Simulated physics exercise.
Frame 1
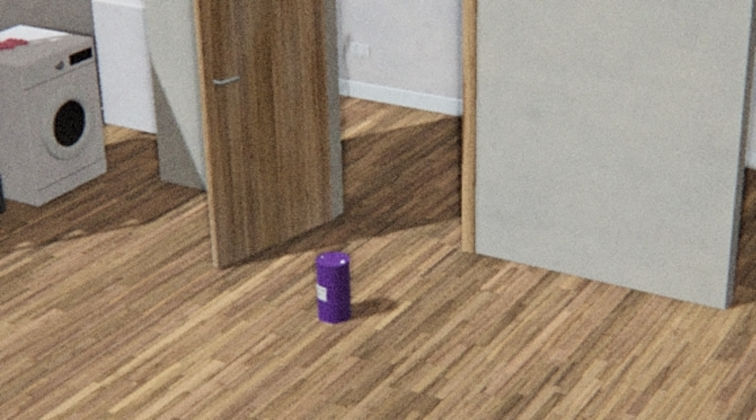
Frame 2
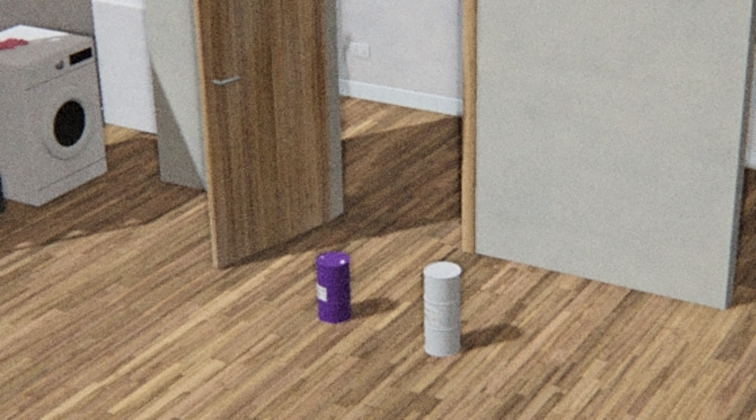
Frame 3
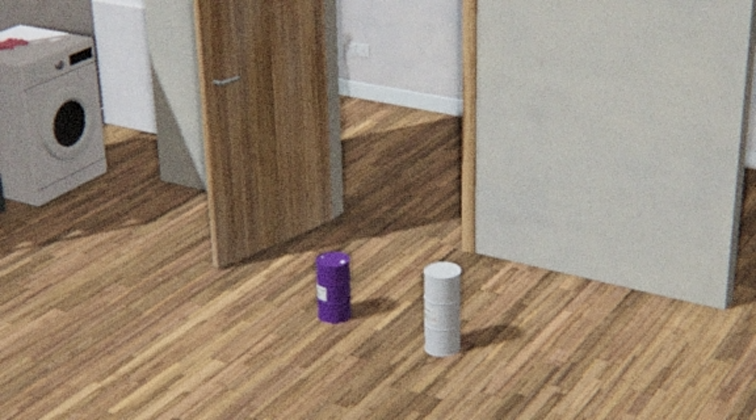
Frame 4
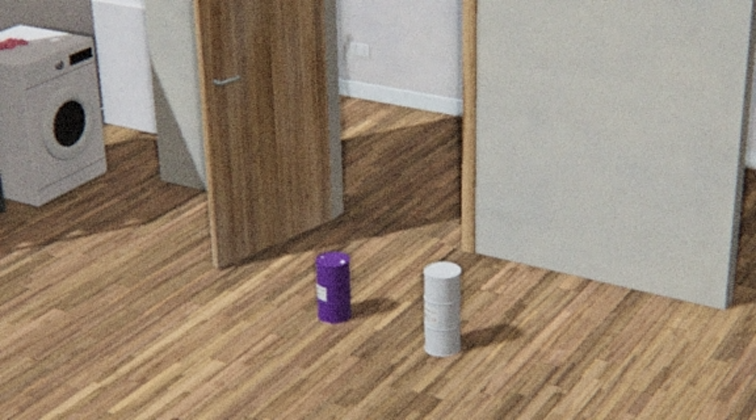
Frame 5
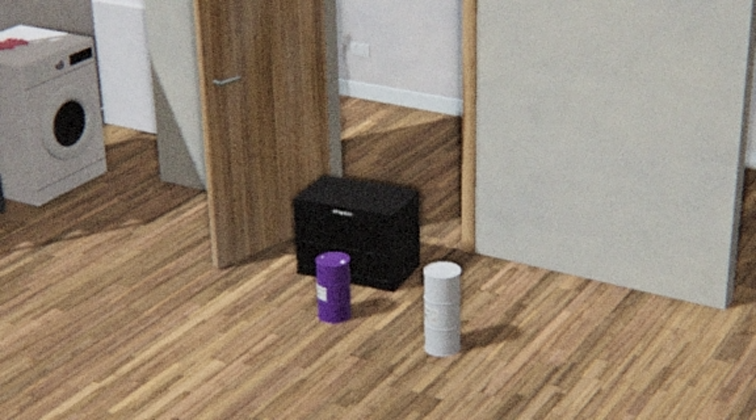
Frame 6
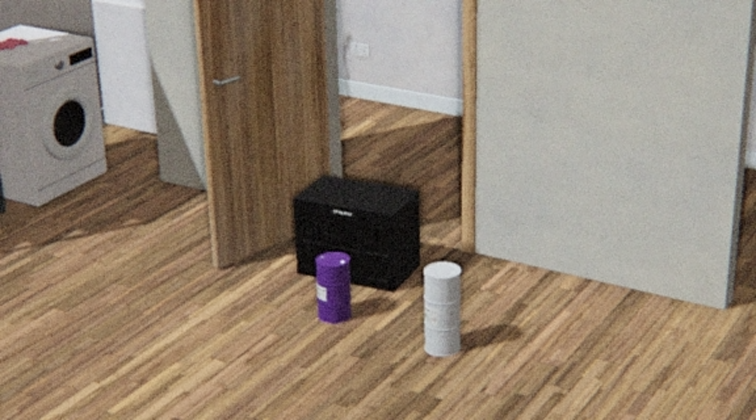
By an open room door, a white canister and then a black chest join a purple canister.
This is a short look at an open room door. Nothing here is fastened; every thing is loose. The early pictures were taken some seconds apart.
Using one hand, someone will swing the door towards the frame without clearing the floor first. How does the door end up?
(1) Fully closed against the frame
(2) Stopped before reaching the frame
Answer: 2.
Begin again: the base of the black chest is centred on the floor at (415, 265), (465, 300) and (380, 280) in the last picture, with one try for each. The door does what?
The door is obstructed the first time, finishes its swing the second time and is obstructed the third time.
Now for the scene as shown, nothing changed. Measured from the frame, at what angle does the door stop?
The door ends up some 75° open.
Then, 0.60 s later than the last frame, door 91° open.
Then, 0.80 s later than the last frame, door 81° open.
When it is over, door 73° open; all 3 as before. End places, in pixels of the last picture, black chest near (360, 232).
